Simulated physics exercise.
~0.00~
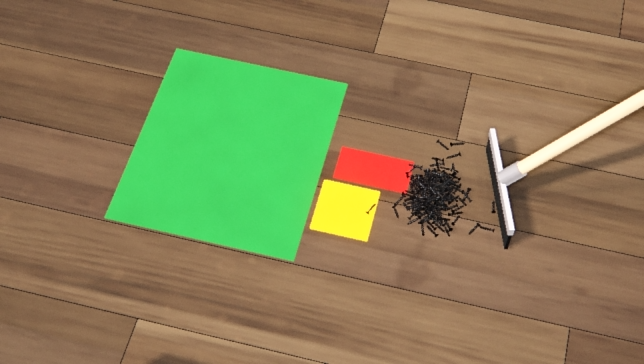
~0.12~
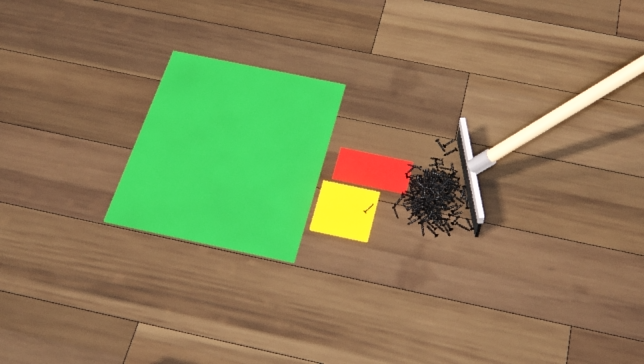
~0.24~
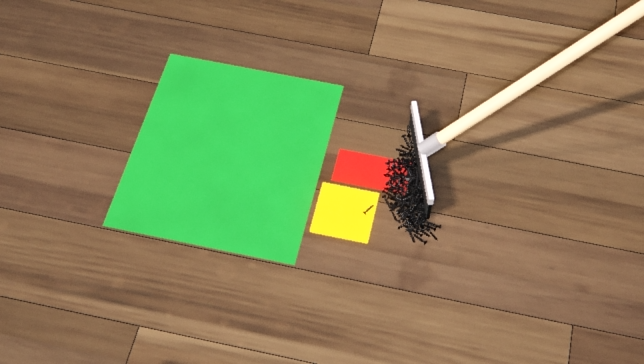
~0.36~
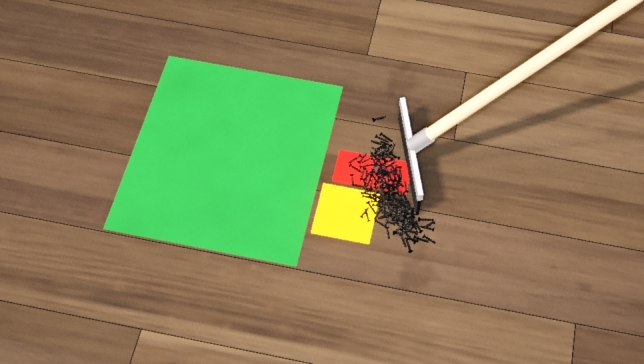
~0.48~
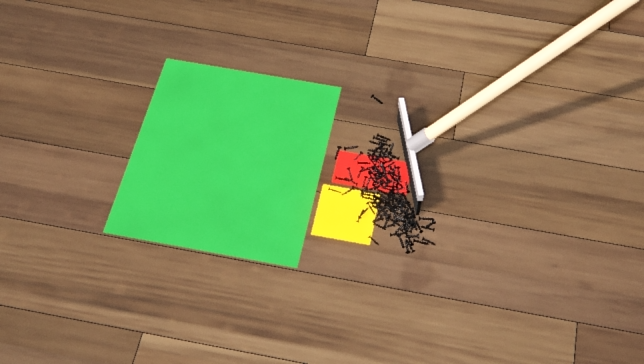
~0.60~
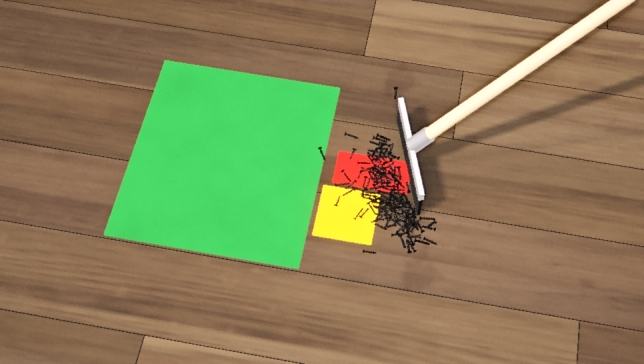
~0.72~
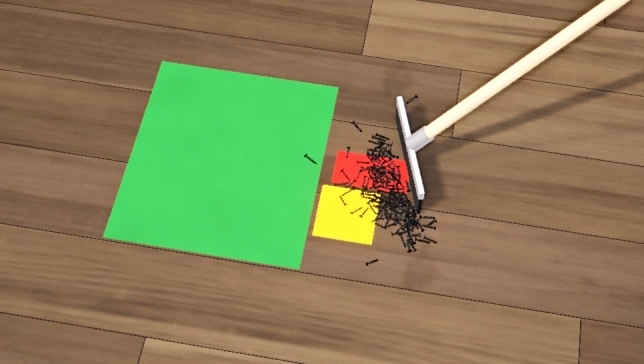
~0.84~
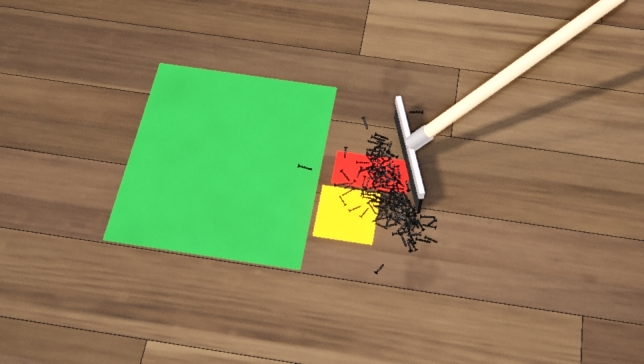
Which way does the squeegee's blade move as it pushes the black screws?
The blade moves to the left, pushing the pile of screws towards the coloured sheets.
